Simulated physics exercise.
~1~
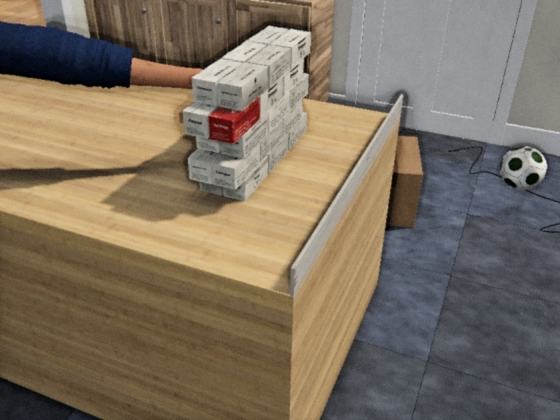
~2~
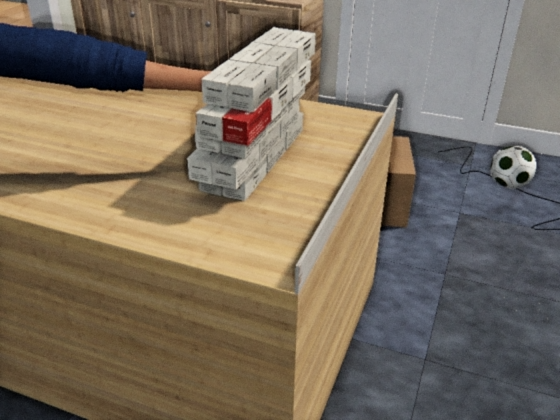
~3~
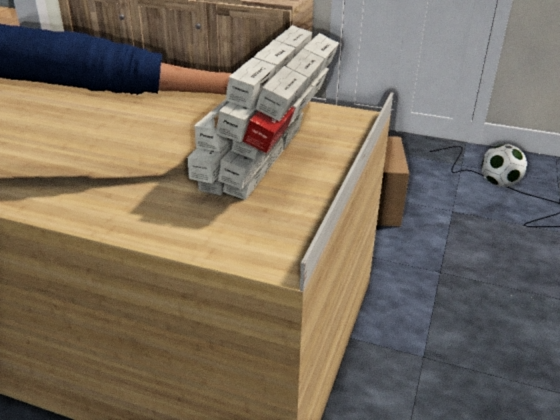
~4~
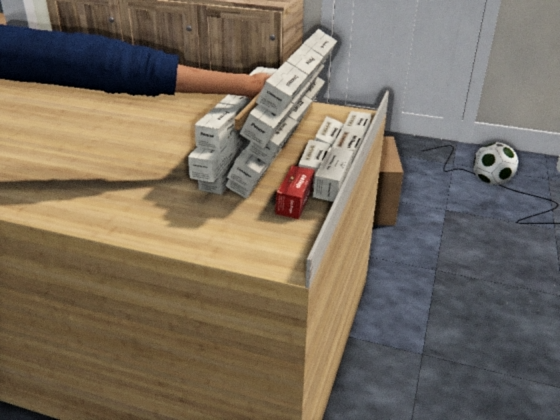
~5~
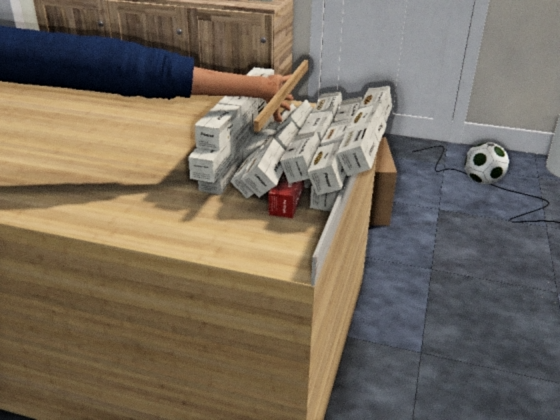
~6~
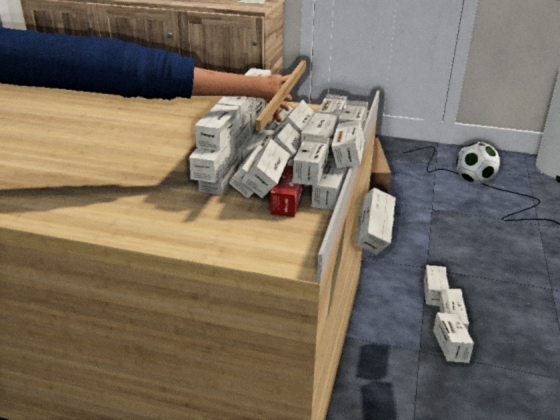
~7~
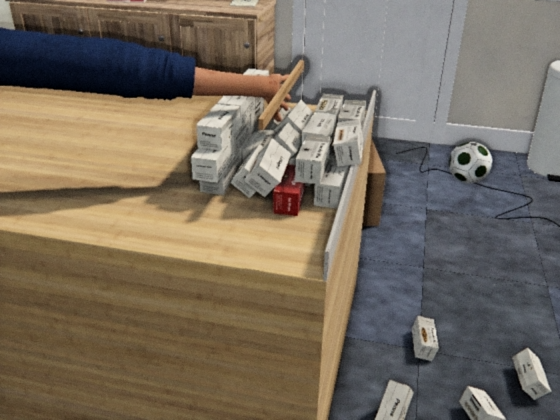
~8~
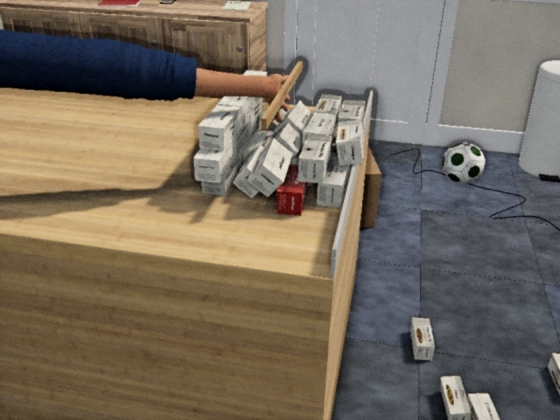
Hand pushing a wood strip into stacked white packets, toppling them and one red against a low board, four falling off.
